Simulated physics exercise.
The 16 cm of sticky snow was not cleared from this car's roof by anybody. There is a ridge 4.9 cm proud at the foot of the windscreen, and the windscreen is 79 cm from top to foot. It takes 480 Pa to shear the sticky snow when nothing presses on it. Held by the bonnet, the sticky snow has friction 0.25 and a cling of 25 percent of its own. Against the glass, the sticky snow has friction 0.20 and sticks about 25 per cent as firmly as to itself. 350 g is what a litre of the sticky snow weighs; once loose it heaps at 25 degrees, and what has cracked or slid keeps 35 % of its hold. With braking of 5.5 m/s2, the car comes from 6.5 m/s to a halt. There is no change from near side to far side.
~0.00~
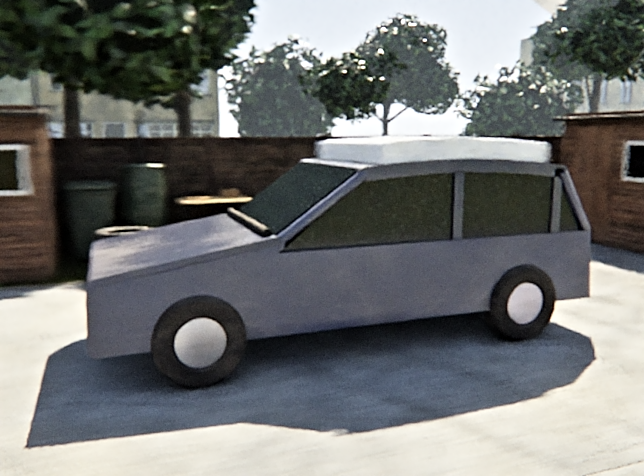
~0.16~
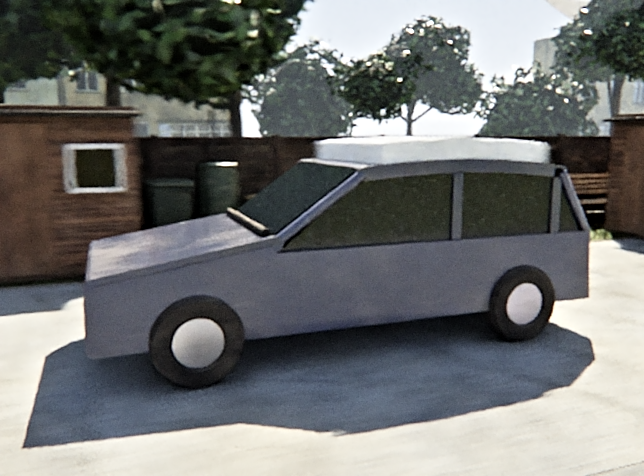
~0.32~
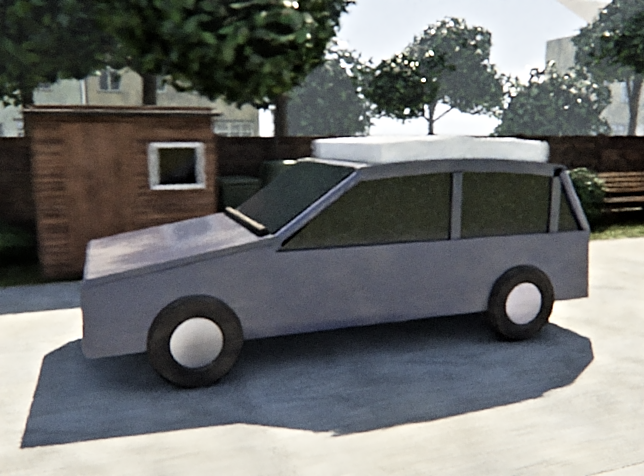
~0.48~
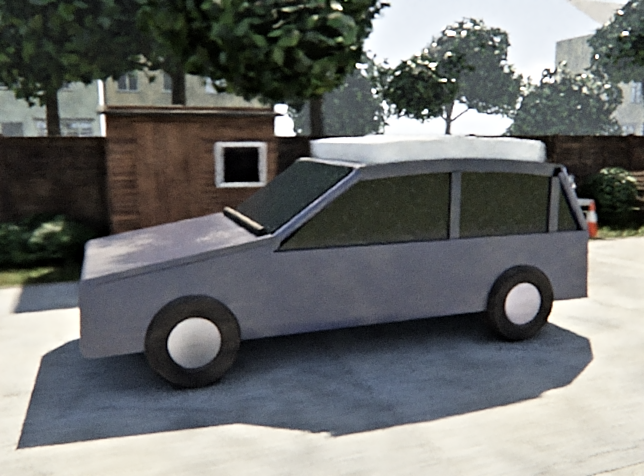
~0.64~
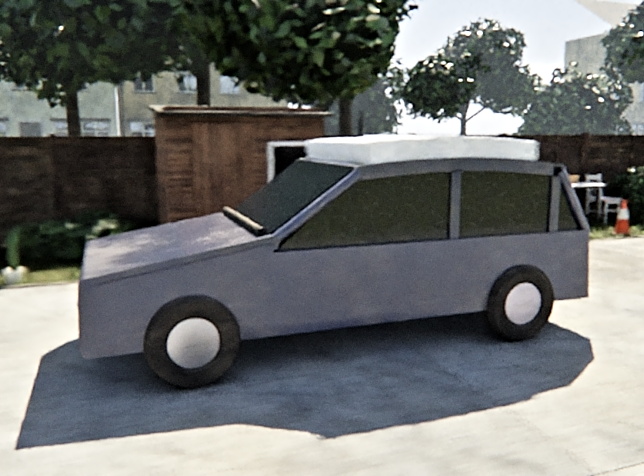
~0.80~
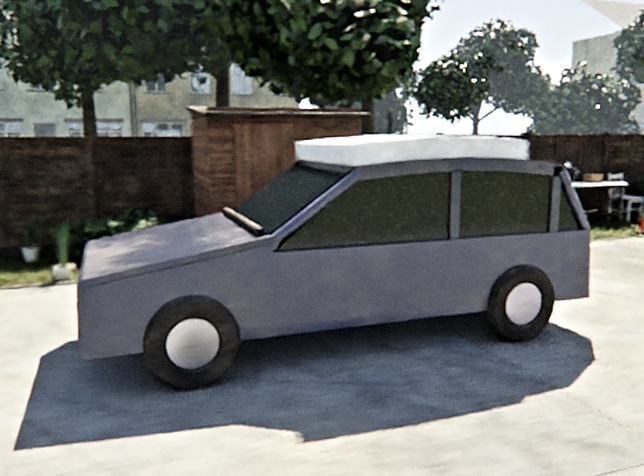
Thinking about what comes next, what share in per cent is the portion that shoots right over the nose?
It should be roughly 15 %.
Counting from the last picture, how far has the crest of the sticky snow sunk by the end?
Around 30 centimetres, give or take.
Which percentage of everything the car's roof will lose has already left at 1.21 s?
40 %.
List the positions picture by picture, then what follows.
Front end of the sticky snow at (384, 149), in the first frame.
Front end of the sticky snow at (382, 143), in the second frame.
Front end of the sticky snow at (380, 143), its middle shifted 6 mm, in the third frame.
Front end of the sticky snow at (376, 152), its middle shifted 2.8 cm, in the fourth frame.
Front end of the sticky snow at (368, 145), its middle shifted 8.1 cm, in the fifth frame.
Front end of the sticky snow at (355, 150), its middle shifted 18 cm, 1 % of it past the top of the windscreen, in one piece, in the sixth frame.
By 1.21 s, 65 % of the snow is on the roof, 35 % on the glass, none on the bonnet and none has gone off the nose.
By 1.70 s, 12 % of the snow is on the roof, 44 % on the glass, 43 % on the bonnet and 1 % has gone off the nose.
By 2.19 s, none of the snow is on the roof, 32 % on the glass, 60 % on the bonnet and 8 % has gone off the nose.
By 2.68 s, none of the snow is on the roof, 26 % on the glass, 59 % on the bonnet and 15 % has gone off the nose.
By 3.00 s, at the end, none of the snow is on the roof, 26 % on the glass, 59 % on the bonnet and 15 % has gone off the nose.
